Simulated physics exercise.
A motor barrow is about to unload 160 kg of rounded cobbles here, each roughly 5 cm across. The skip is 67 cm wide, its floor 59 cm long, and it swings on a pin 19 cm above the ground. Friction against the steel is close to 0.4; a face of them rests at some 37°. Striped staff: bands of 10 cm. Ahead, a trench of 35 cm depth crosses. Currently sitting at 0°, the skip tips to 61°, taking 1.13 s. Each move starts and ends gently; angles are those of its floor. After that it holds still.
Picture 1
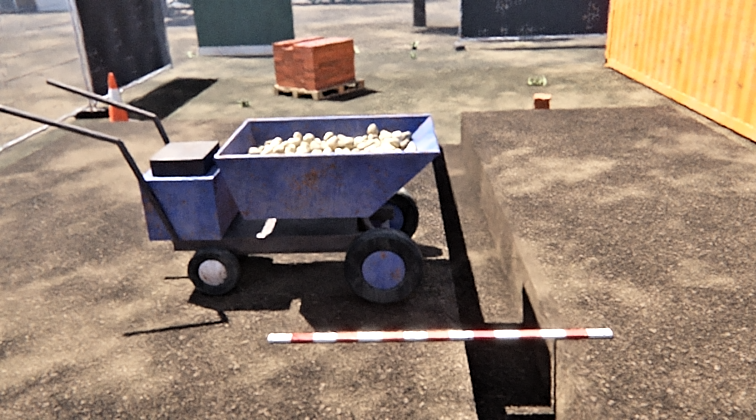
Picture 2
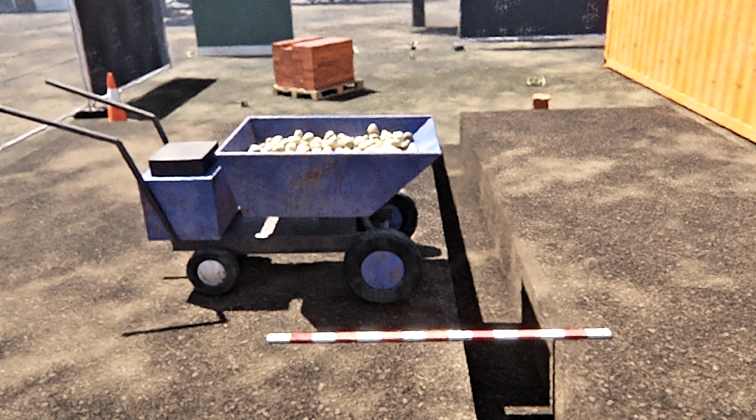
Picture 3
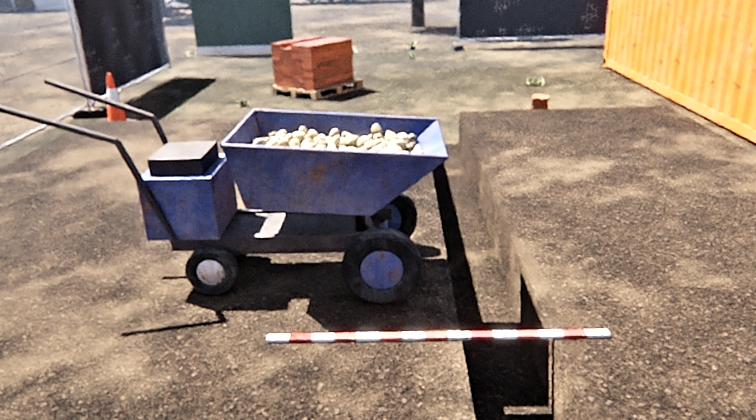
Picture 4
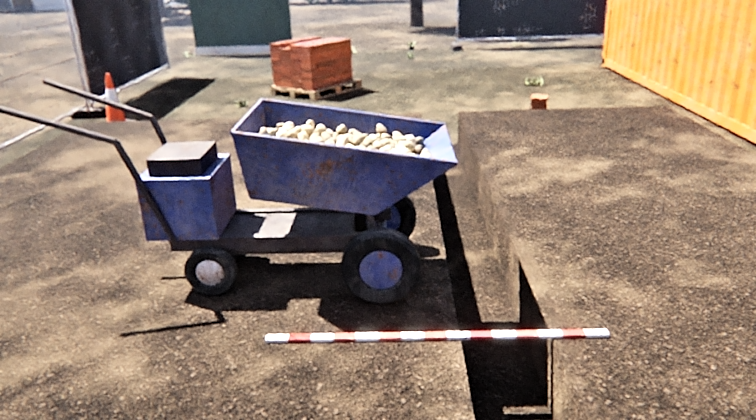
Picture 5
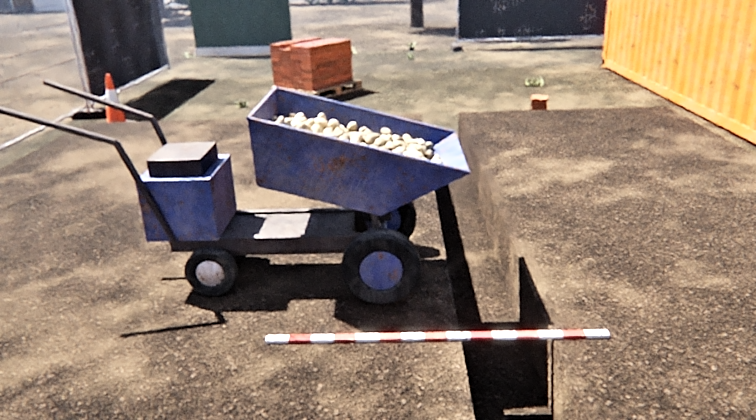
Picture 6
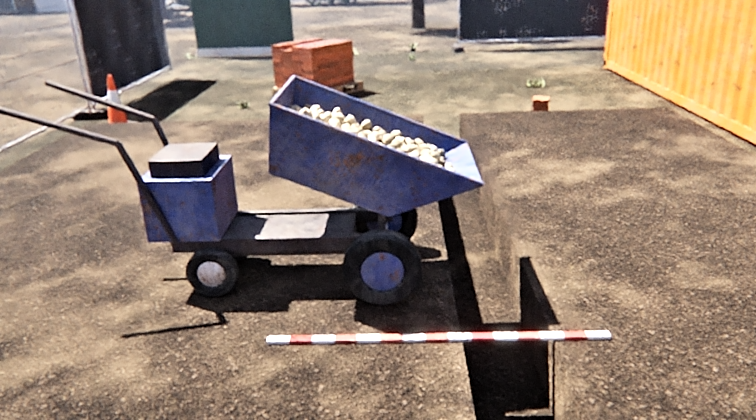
A blue motor barrow's skip, loaded with pale rounded stones, tilts steadily down toward the right.
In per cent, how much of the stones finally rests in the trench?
Roughly 44 per cent of them.
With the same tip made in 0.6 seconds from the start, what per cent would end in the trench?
Roughly 30% would finish there.
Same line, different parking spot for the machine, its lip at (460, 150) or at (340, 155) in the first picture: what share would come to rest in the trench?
Around 25% for the first place and 90% for the second.
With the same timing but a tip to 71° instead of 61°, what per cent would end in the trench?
Some 35 in a hundred, I'd say.
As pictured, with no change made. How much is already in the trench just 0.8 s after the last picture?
Something like 5 in a hundred.
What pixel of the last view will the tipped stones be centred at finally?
Somewhere around (542, 267) in the last picture.
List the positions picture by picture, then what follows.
In the first picture, the skip is at 0°, its lip at (439, 153); the top of the load is at (341, 140).
In the second picture, lip at (441, 154), floor tilted 1°, highest stones at (330, 141).
In the third picture, lip at (448, 157), floor tilted 5°, highest stones at (291, 139).
In the fourth picture, the skip is at 10°, its lip at (457, 163); the top of the load is at (294, 131).
In the fifth picture, the skip is at 16°, its lip at (469, 173); the top of the load is at (299, 123).
In the sixth picture, lip at (483, 185), floor tilted 23°, highest stones at (304, 115).
Then, 0.4 s after the last picture the floor is at 52°, 100 % in the skip; the foremost stones are at (488, 209).
Then, 0.8 s after the last picture the floor is at 61°, 79 % in the skip, 5 % in the trench, 16 % past the trench; the foremost stones are at (569, 262).
Then, 1.1 s after the last picture the floor is at 61°, 39 % in the skip, 9 % in the trench, 52 % past the trench; the foremost stones are at (661, 262).
Then, 3.1 s after the last picture the floor is at 61°, 0 % in the skip, 44 % in the trench, 56 % past the trench; the foremost stones are at (732, 258).
